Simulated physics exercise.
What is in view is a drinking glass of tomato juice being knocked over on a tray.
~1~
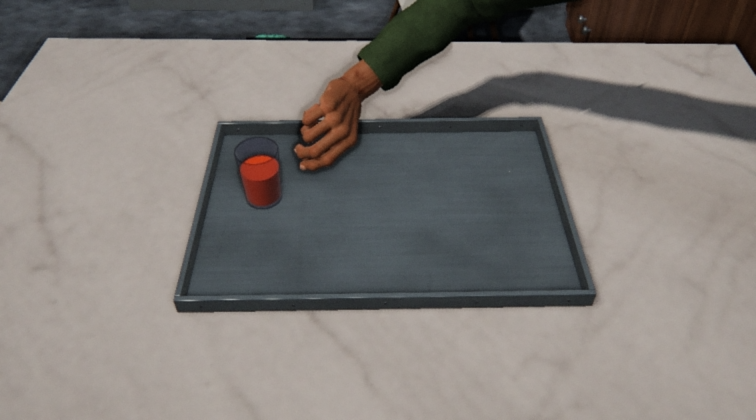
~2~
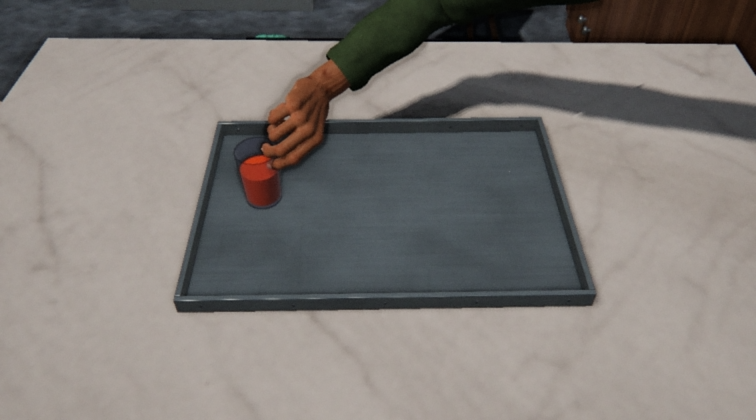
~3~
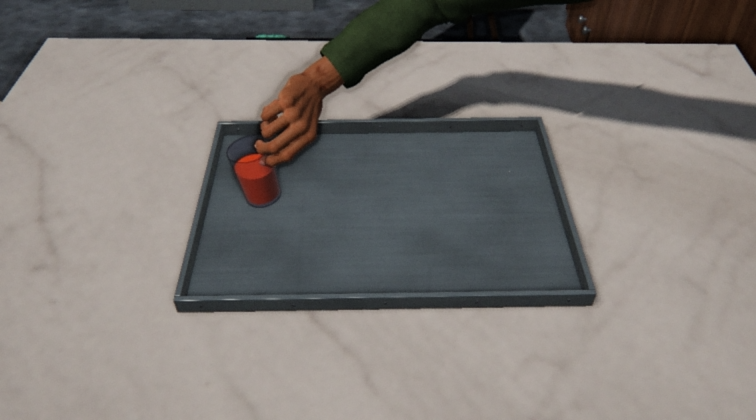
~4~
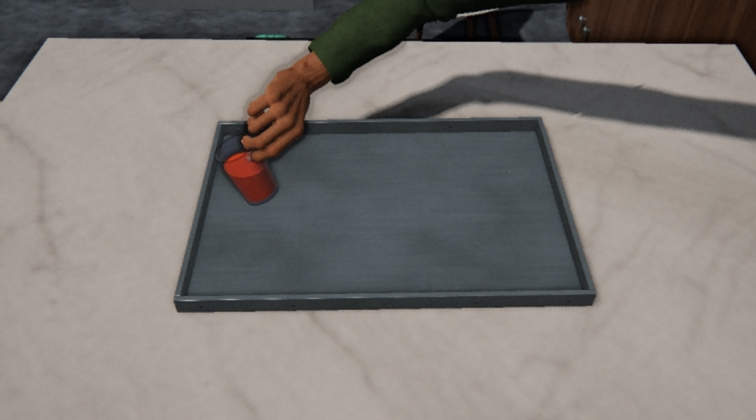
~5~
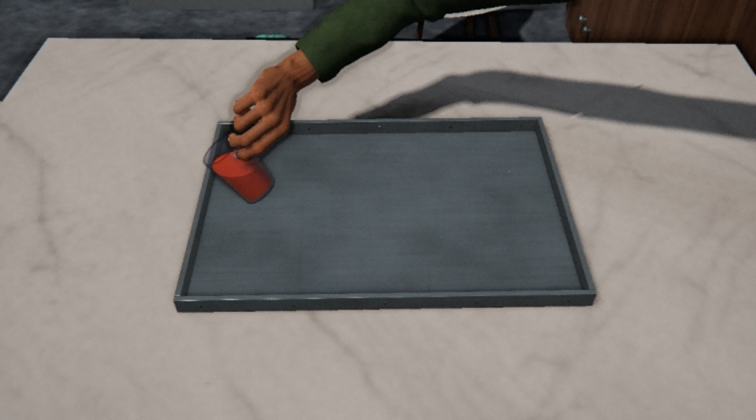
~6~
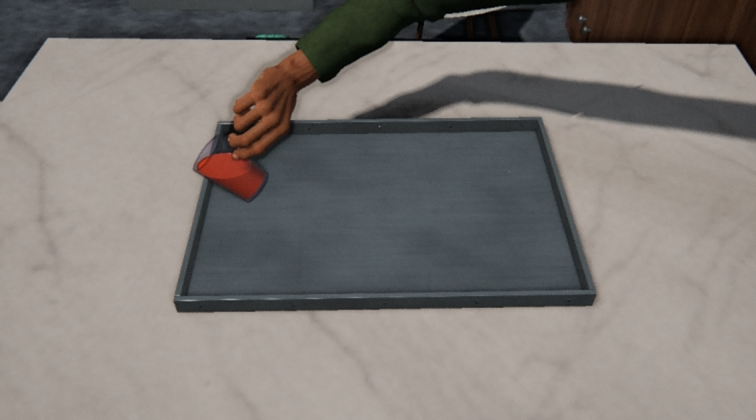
To begin with, a clear glass partly filled with red juice stands upright near the left end of a gray tray on a marble counter, a green-sleeved hand beside it. The hand moves left against the glass and pushes it, and the glass leans further and further left, its juice slanting inside.
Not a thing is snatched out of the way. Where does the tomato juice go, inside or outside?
The tomato juice escapes from the tray.
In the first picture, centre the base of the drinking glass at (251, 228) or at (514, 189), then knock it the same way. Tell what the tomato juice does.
First it gets out on to the top, then it keeps within the tray.
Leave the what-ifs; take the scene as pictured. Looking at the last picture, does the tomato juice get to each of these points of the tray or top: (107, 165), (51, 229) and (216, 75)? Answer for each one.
Starting from the first: Caught by it, then caught by it, finally never touched.
Next, the drinking glass lies across the rim; the puddle covers about as much as a plate; the table is getting wet.
After that, the puddle covers about as much as a tray; the table is getting wet.
Finally, the puddle covers about as much as a tray; the table is getting wet.
